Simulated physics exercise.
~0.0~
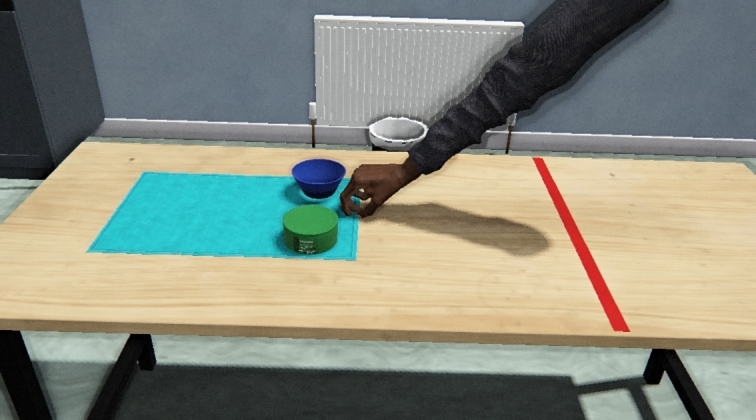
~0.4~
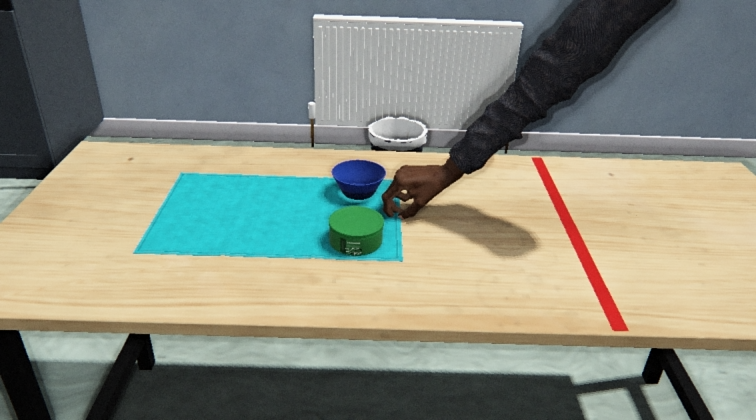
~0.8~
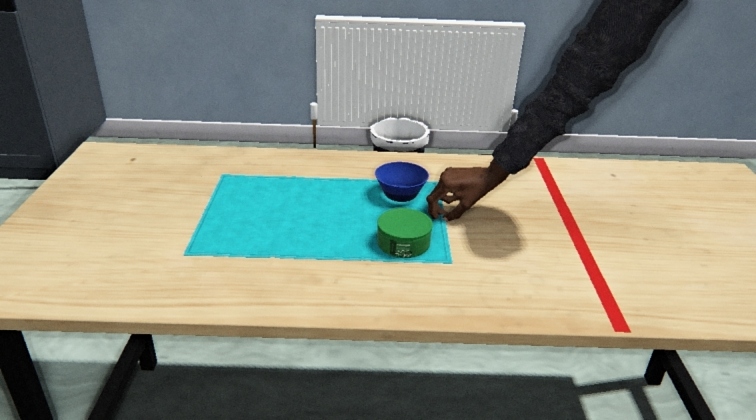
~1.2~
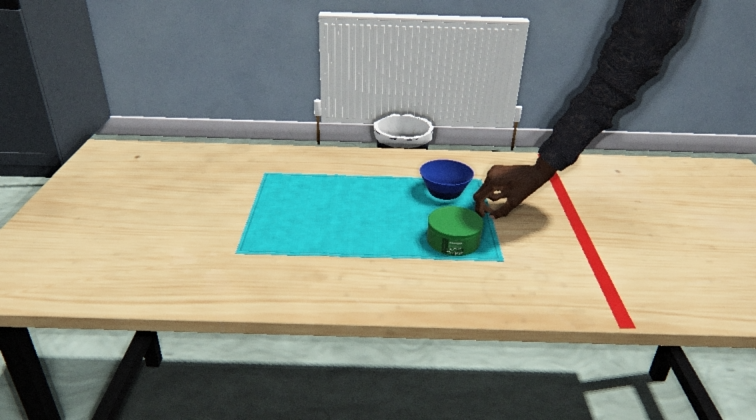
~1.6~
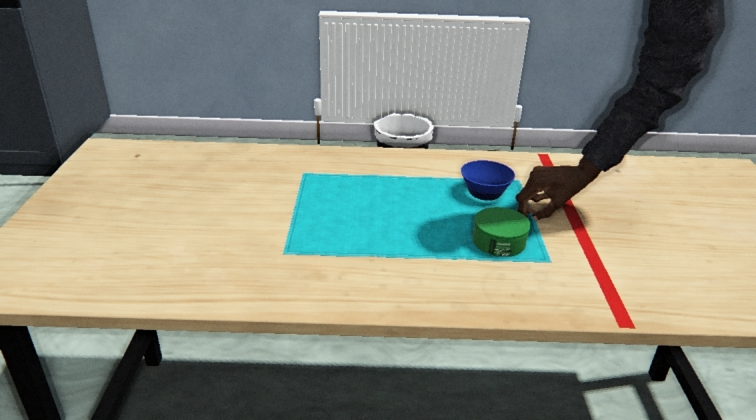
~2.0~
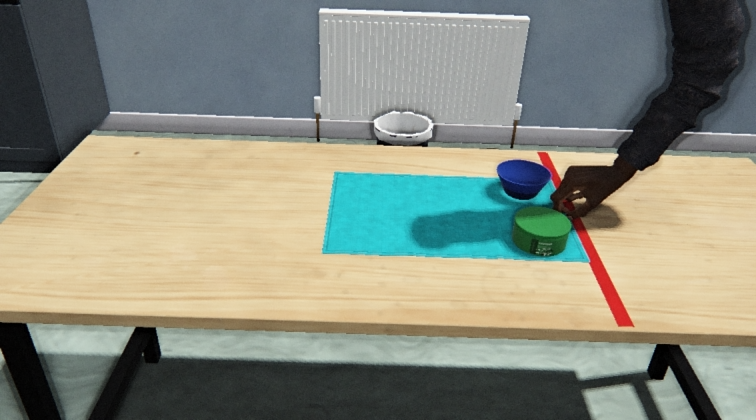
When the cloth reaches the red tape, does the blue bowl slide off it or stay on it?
The blue bowl stays on the cloth, and the green tub remains on it too.
